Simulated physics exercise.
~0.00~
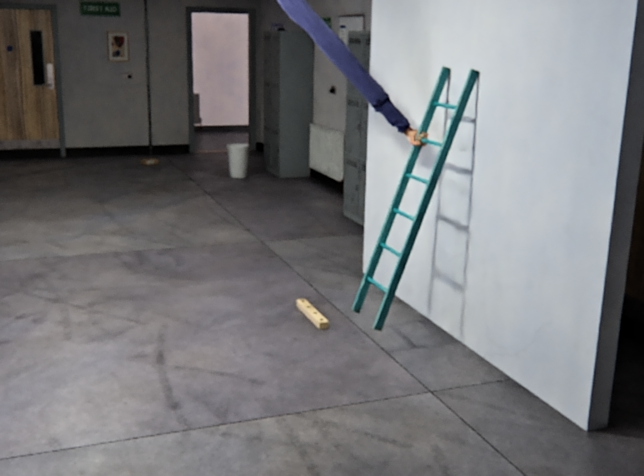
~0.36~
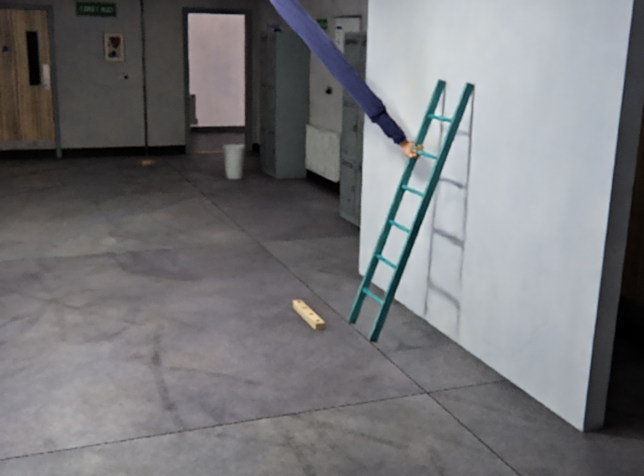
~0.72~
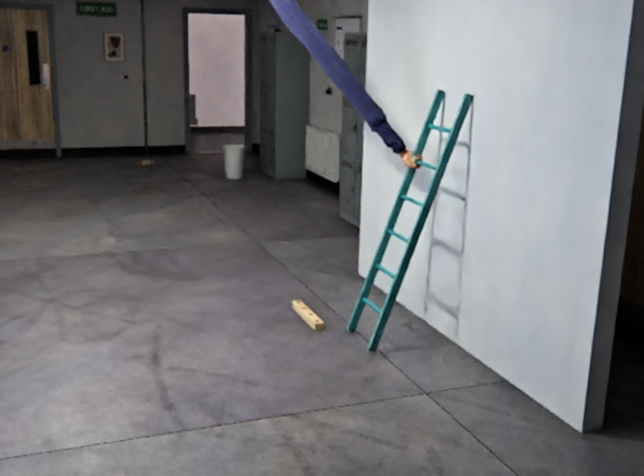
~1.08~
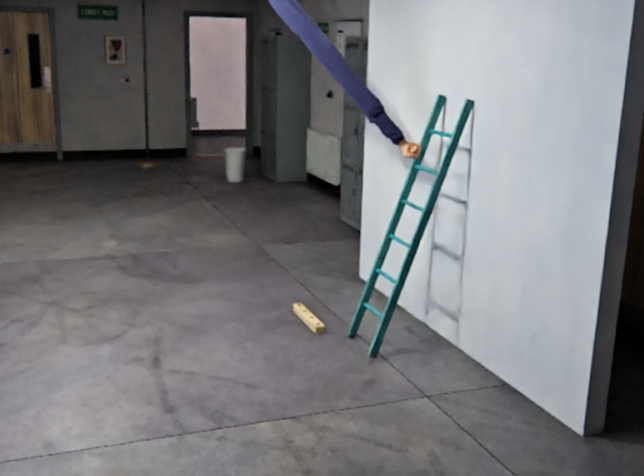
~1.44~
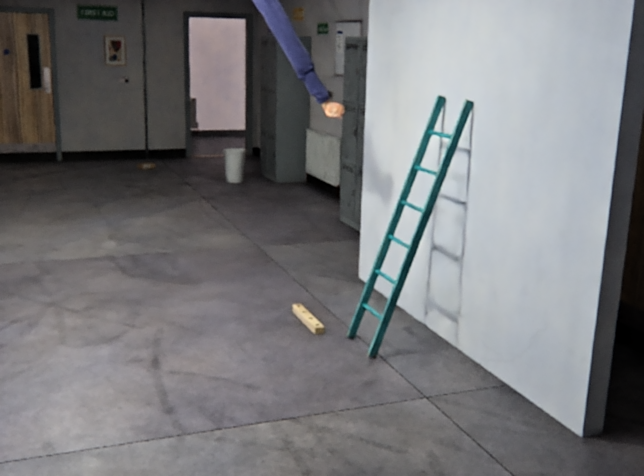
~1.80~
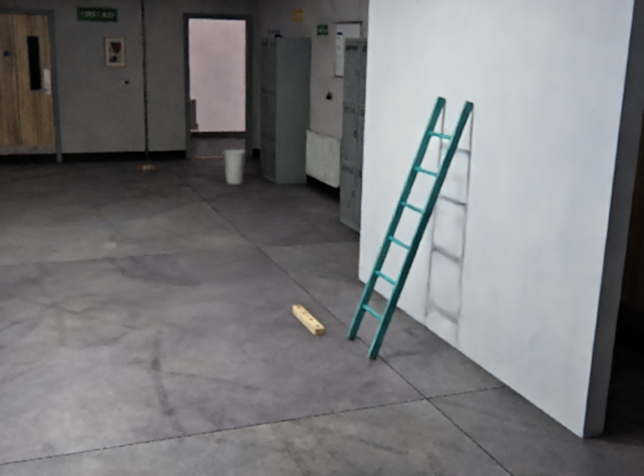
In a grey hallway, a hand leans a turquoise ladder against a white wall and leaves.
